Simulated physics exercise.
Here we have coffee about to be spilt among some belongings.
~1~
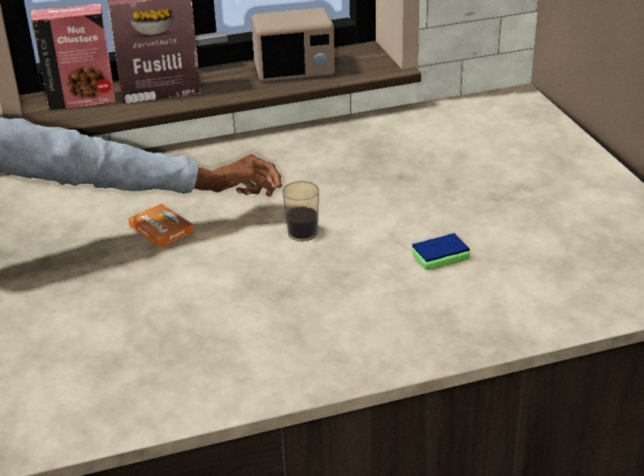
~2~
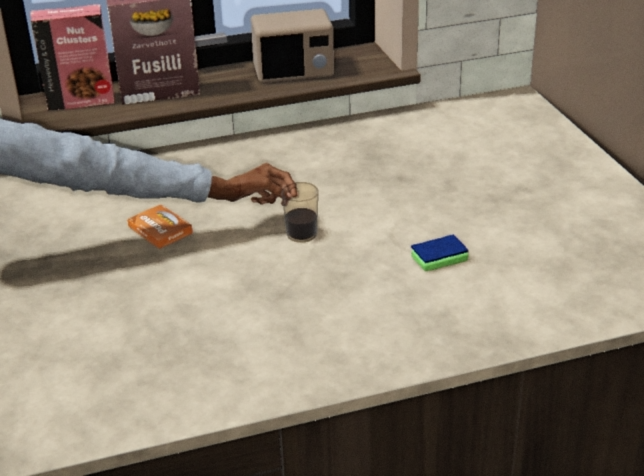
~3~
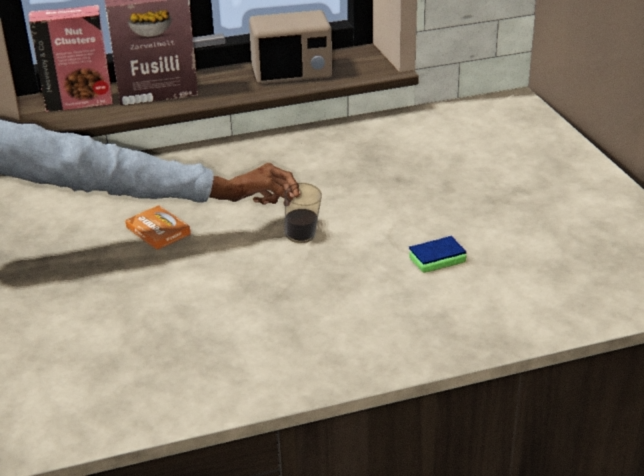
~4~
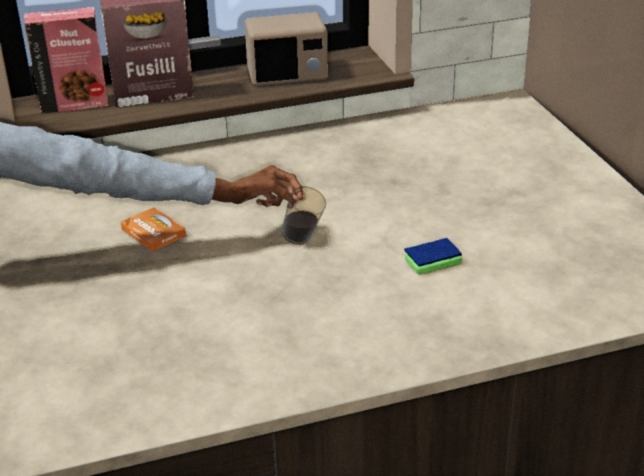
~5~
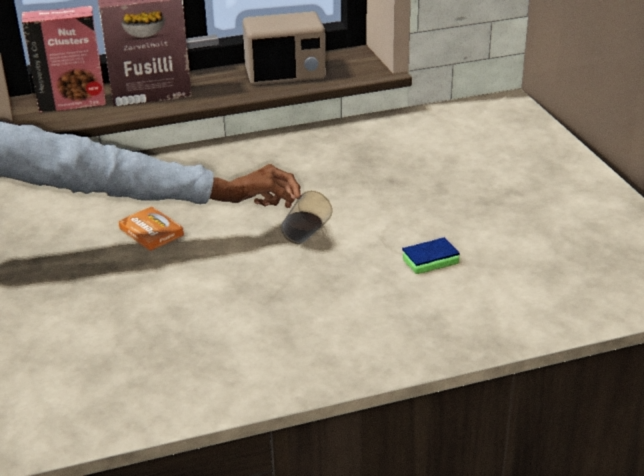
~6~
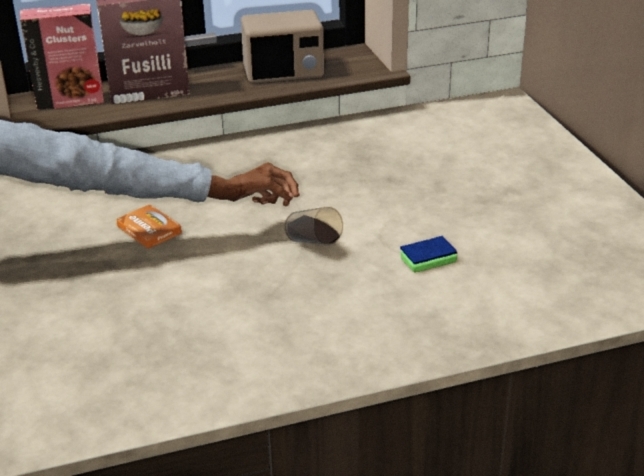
On a kitchen counter, a hand pushing a glass of dark drink, the glass tilting rightward between orange packet and sponge.
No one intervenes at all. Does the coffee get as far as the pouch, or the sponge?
In the end the pouch stays clear of it I'd say, the sponge gets caught in it I'd say.
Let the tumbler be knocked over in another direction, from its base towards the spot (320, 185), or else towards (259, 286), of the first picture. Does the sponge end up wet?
For the first try it is missed; for the other it is missed.
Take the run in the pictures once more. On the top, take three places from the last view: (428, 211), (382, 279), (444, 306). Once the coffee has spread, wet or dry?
First one left alone; second one got to; third one got to.
Soon after, the puddle covers about as much as a plate; the pouch is dry; the sponge is wet.
Later, the puddle covers about as much as a tray; the pouch is dry; the sponge is wet.
In the end, the puddle covers about as much as a tray; the pouch is dry; the sponge is wet.
